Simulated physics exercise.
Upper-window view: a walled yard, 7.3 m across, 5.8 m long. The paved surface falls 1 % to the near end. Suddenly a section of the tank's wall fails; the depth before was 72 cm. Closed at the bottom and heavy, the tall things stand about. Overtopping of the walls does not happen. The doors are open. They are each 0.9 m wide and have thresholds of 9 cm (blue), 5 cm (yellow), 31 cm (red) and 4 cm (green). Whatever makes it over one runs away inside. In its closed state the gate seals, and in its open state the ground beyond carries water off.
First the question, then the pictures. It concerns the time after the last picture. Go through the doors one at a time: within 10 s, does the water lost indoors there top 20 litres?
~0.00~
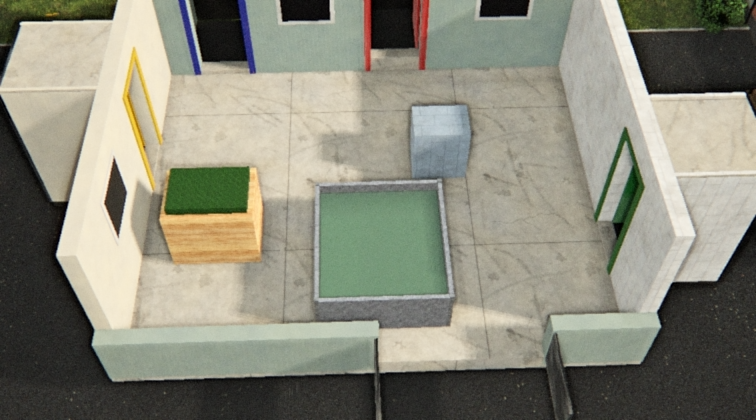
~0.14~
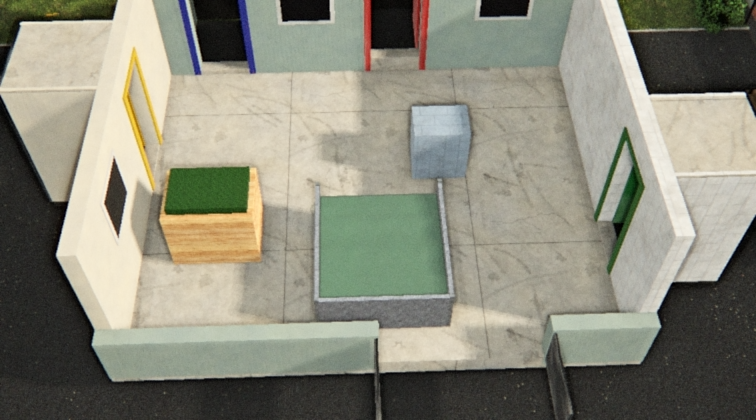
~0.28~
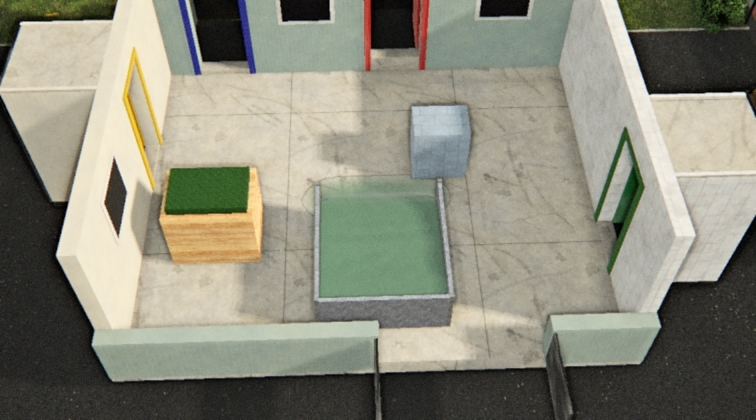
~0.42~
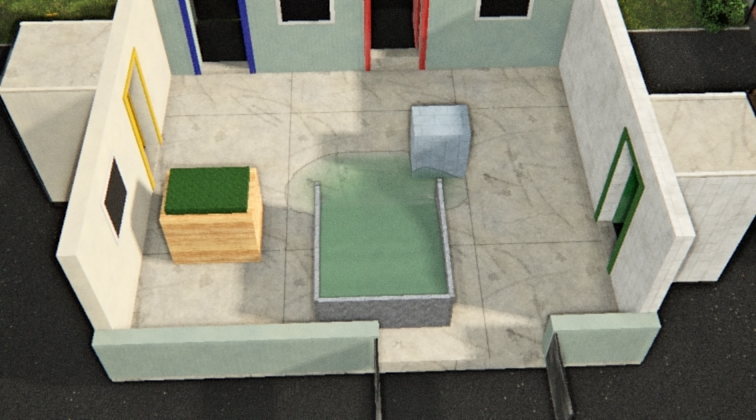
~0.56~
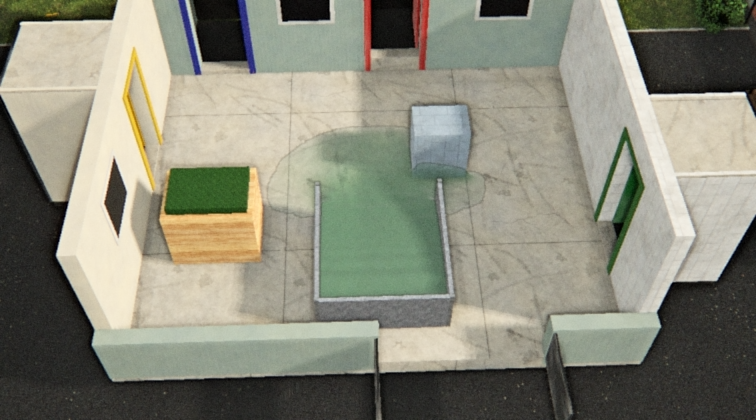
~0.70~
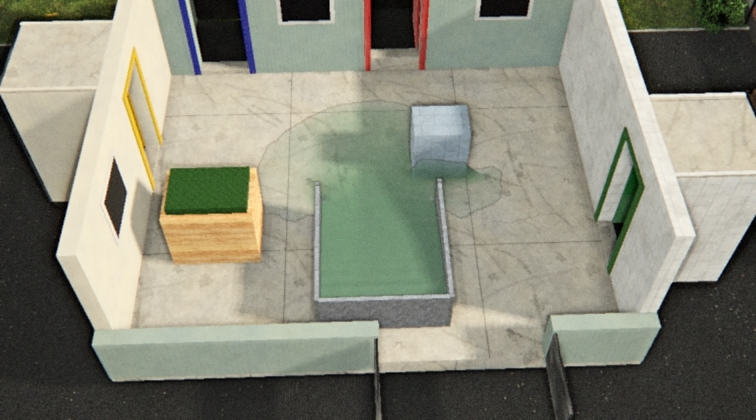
In the end the blue door will most likely bust the limit; the yellow door will most likely bust the limit; the red door will most likely respect the limit; the green door will most likely bust the limit.
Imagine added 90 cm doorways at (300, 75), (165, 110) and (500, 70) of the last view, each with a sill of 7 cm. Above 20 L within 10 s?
Per doorway, in order: Sufficient / sufficient / insufficient.
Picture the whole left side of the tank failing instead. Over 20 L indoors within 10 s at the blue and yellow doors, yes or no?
Blue: Exceeding the limit; yellow: Exceeding the limit.
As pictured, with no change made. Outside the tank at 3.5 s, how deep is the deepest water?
Max around 31 cm.
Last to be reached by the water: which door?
The yellow door is last.
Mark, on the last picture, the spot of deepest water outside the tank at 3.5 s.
About (171, 84).
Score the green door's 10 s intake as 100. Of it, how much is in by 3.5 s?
I'd say close to 60 percent.
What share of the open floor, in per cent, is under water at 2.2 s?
Covered: Roughly 50 per cent.
After 1.4 s water covers 35 % of the floor and is deepest (42 cm) near (422, 183); blue door not reached, yellow door not reached, red door 30 cm at the sill, 1 L in, green door not reached.
After 2.2 s water covers 50 % of the floor and is deepest (36 cm) near (355, 73); blue door 16 cm at the sill, 1 L in, yellow door not reached, red door 29 cm at the sill, 5 L in, green door 10 cm at the sill, 5 L in.
After 3.5 s water covers 60 % of the floor and is deepest (31 cm) near (171, 84); blue door 13 cm at the sill, 23 L in, yellow door 9 cm at the sill, 0 L in, red door 17 cm at the sill, 6 L in, green door 8 cm at the sill, 29 L in.
After 6.0 s water covers 90 % of the floor and is deepest (22 cm) near (127, 355); blue door 12 cm at the sill, 67 L in, yellow door 9 cm at the sill, 30 L in, red door 6 cm at the sill, 6 L in, green door 6 cm at the sill, 45 L in.
After 10.0 s water covers 100 % of the floor and is deepest (12 cm) near (302, 350); blue door 3 cm at the sill, 70 L in, yellow door 7 cm at the sill, 52 L in, red door 4 cm at the sill, 6 L in, green door 5 cm at the sill, 49 L in.
